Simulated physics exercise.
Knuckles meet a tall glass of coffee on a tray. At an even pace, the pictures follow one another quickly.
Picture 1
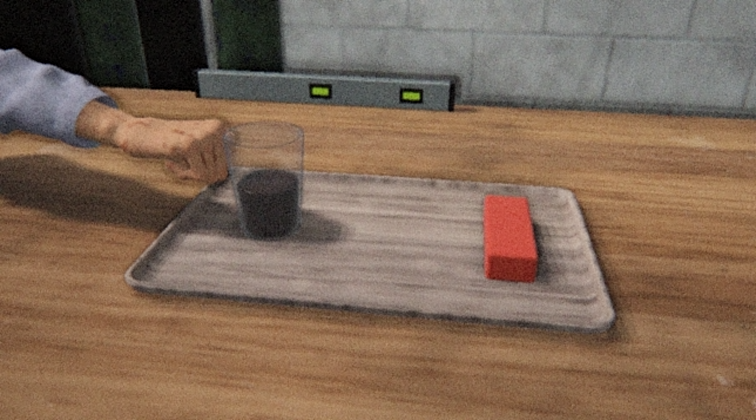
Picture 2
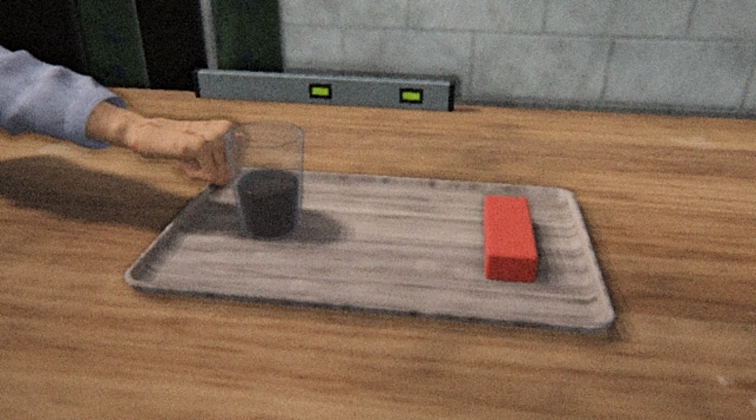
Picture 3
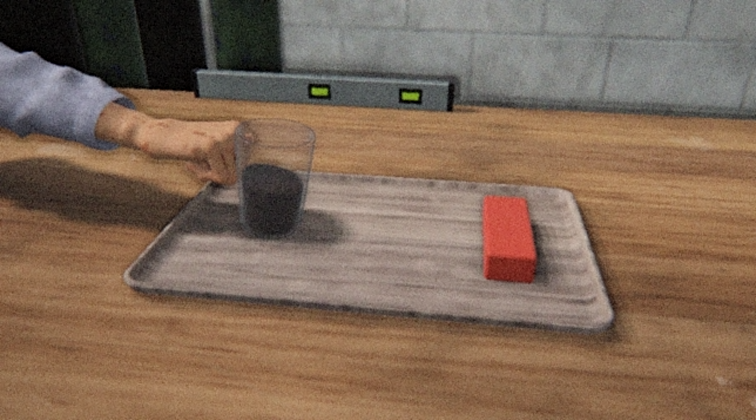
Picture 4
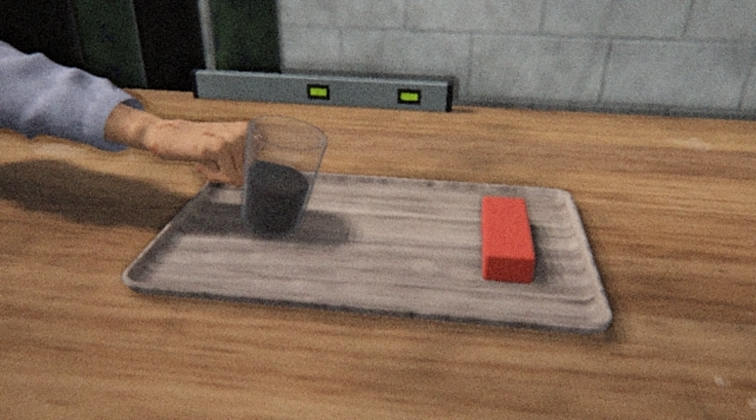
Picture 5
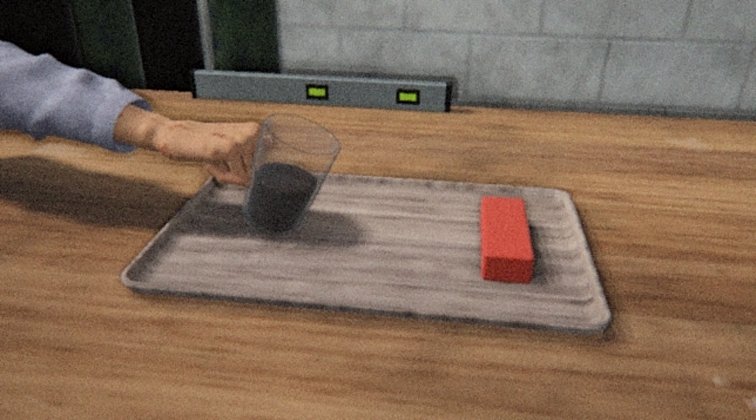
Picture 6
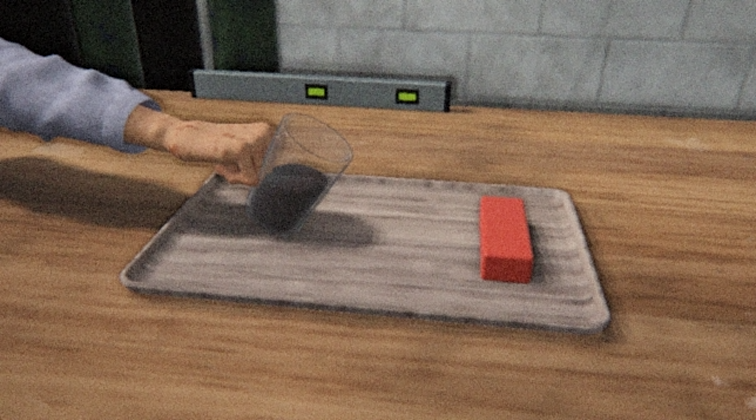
In the video, a hand reaching in from the left pushes against a tall glass of dark liquid on a tray, and the glass tilts steadily to the right while a red block stays still farther along the tray.
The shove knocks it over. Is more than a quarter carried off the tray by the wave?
No. Under a quarter drains off.
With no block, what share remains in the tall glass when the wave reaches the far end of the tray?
About 40 per cent.
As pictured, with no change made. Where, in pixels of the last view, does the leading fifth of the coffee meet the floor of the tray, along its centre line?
Landing point, centre line: Approx. (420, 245).
A moment on, the tall glass lies on its side and 100 per cent is in the glass, 0 on the tray and 0 above or beyond its rim.
Next, the tall glass lies on its side and 63 per cent is in the glass, 28 on the tray and 9 above or beyond its rim.
Then the tall glass lies on its side and 32 per cent is in the glass, 43 on the tray and 25 above or beyond its rim.
Later the tall glass lies on its side and 17 per cent is in the glass, 77 on the tray and 6 above or beyond its rim.
At rest 94 per cent is held by tray and glass, 6 is off the tray.
